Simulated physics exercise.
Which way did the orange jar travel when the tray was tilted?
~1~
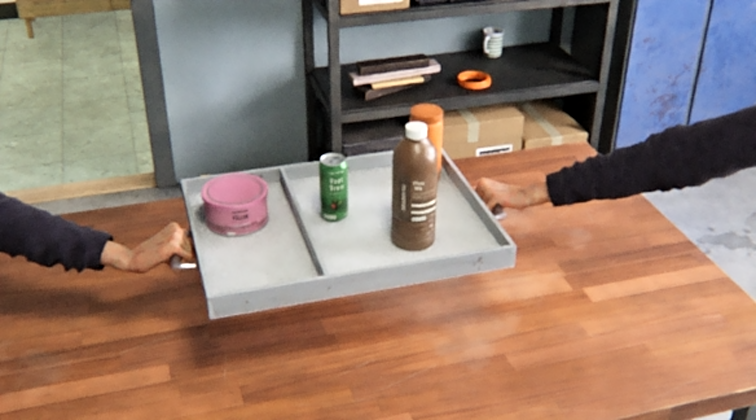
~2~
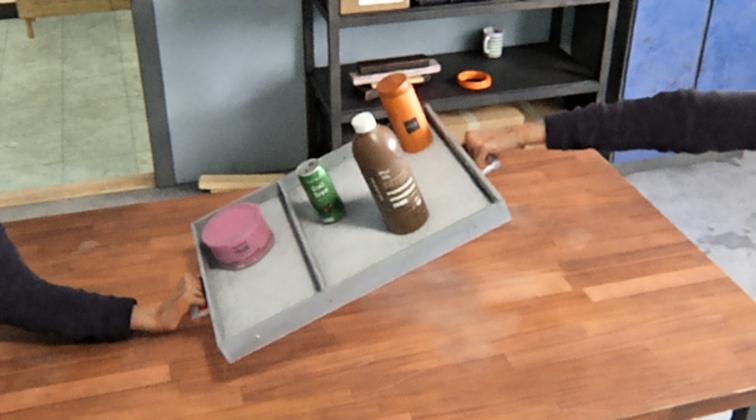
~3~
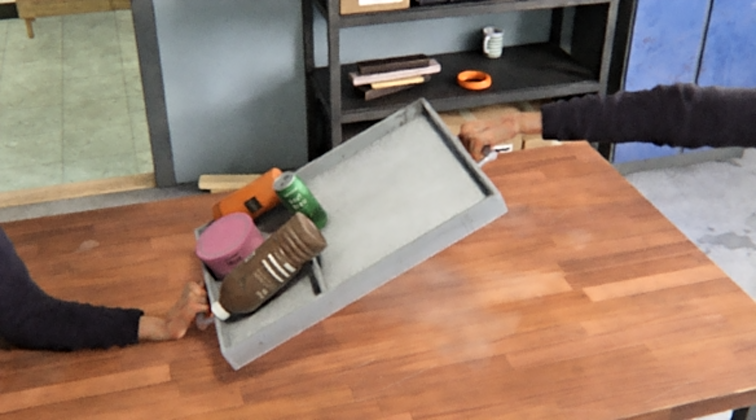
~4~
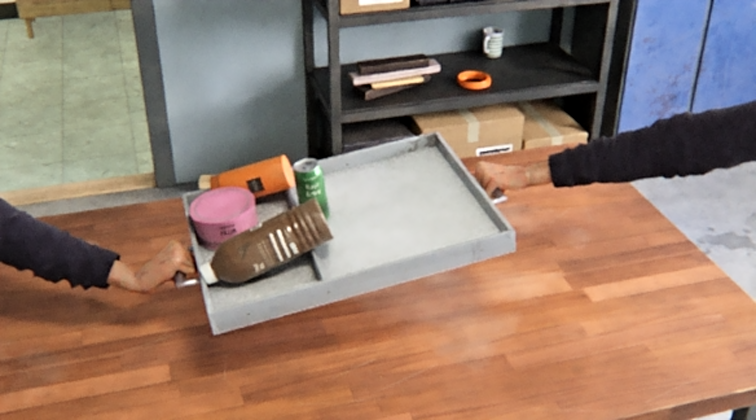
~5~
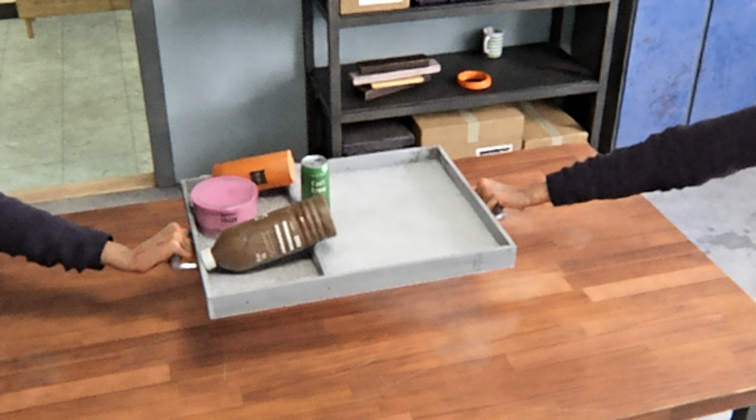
The orange jar moved to the left, toward the lowered side of the tray.
